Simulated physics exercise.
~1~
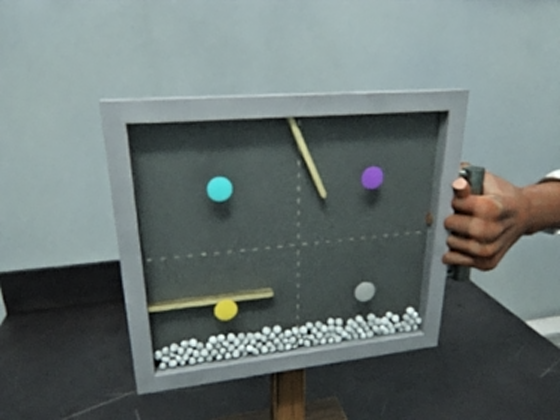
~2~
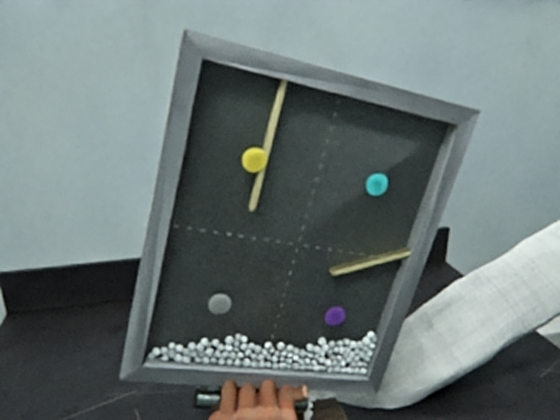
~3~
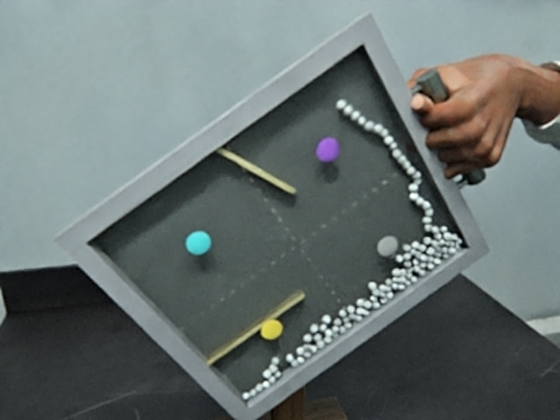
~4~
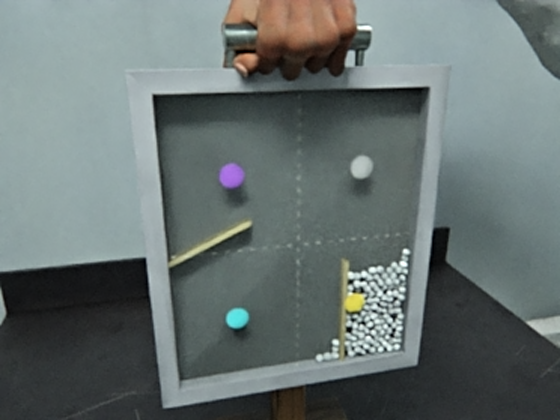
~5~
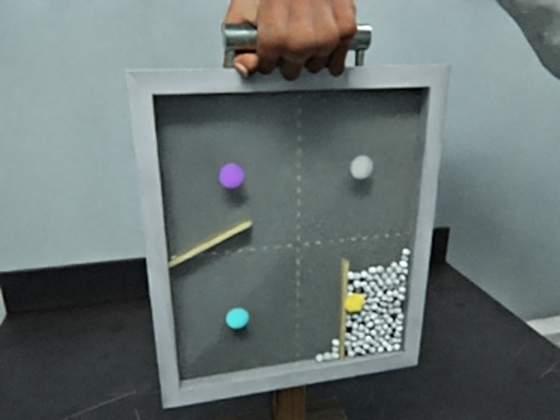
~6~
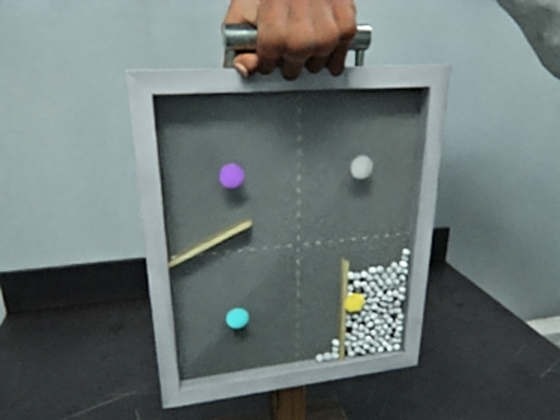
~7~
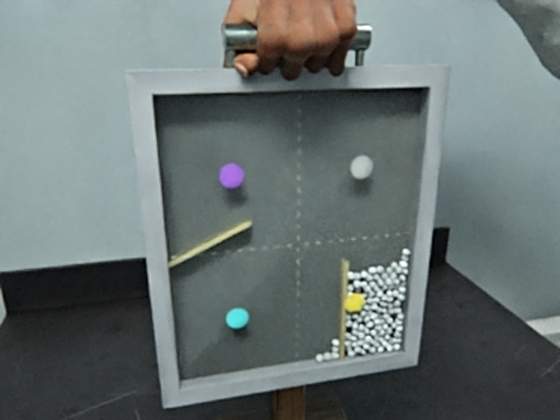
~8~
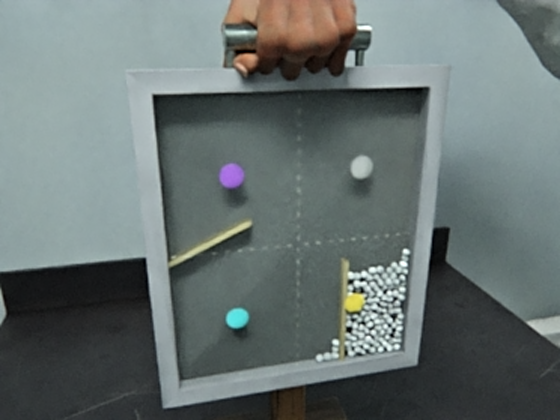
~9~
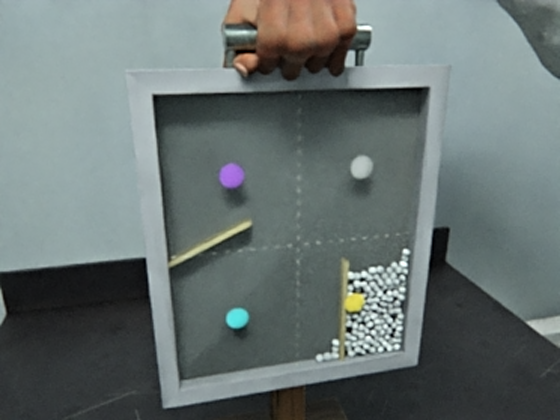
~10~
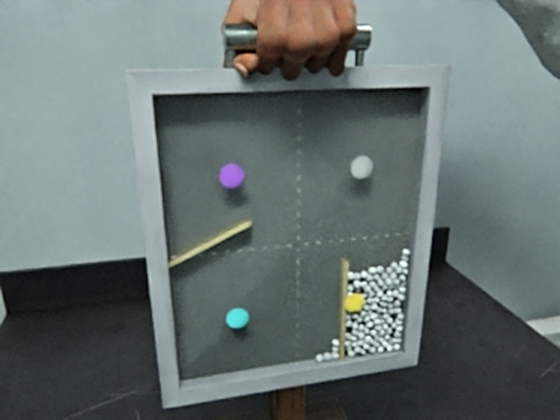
At first, a square grey-framed case with a clear face stands nearly level, with small white beads lying along the bottom, two thin wooden strips inside and a coloured sticker in each quarter. A hand on the handle at the right turns the case clockwise past a quarter turn, and the beads settle along the new lower side. The hand then swings it back anticlockwise, and the beads slope and trail down one side. The turn continues until the handle is on top. The beads come to rest heaped around the yellow sticker at the lower right, held by an upright strip, with a few just beyond it.
